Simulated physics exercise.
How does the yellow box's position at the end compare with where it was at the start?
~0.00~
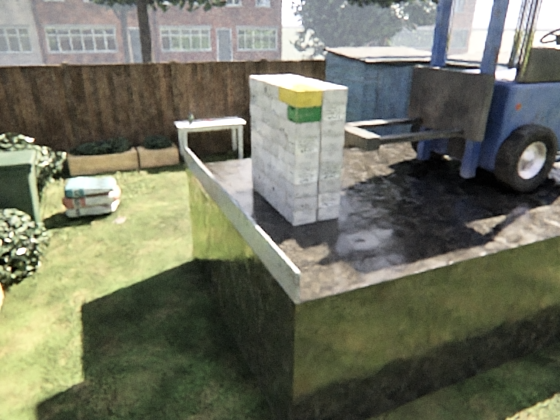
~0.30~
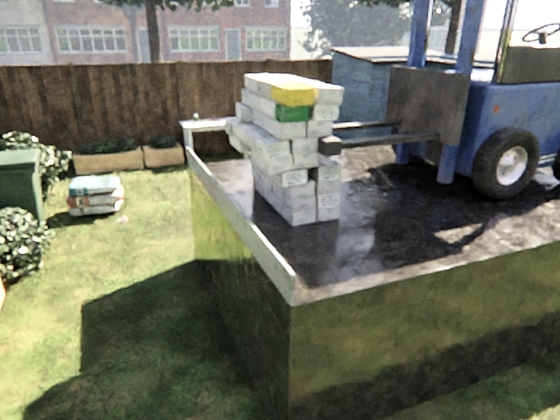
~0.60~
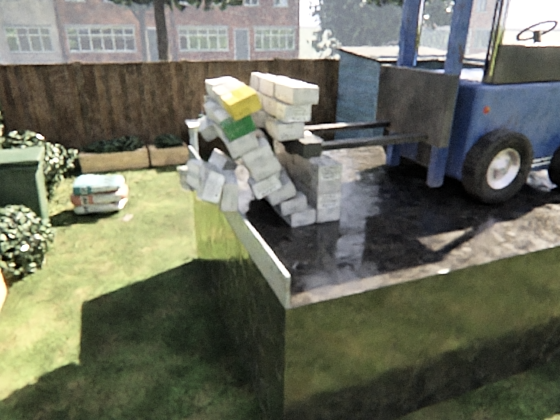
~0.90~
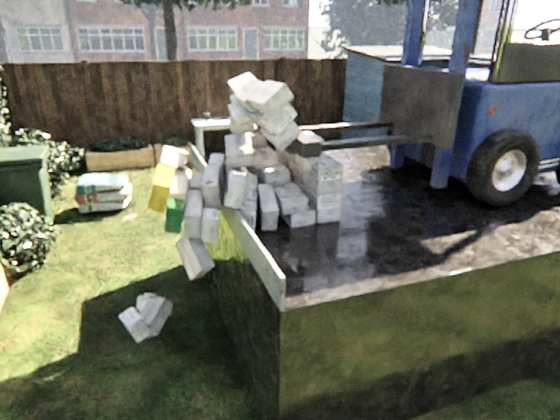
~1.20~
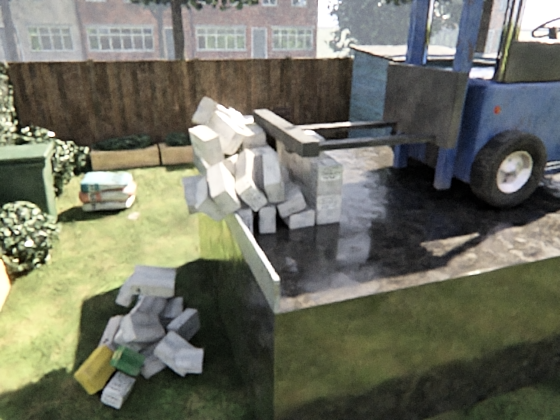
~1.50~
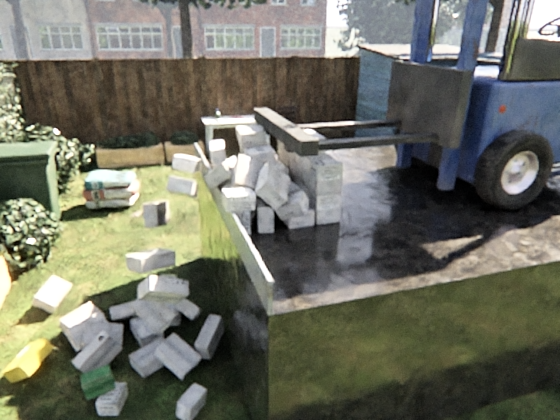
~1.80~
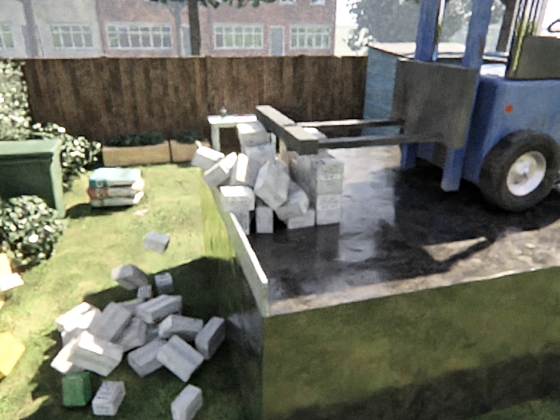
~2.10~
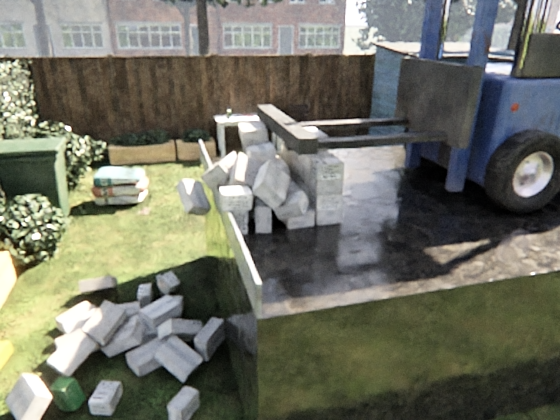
At the start the yellow box sat on top of the stack on the raised deck, but by the end it was down on the grass at the far left edge of the view.
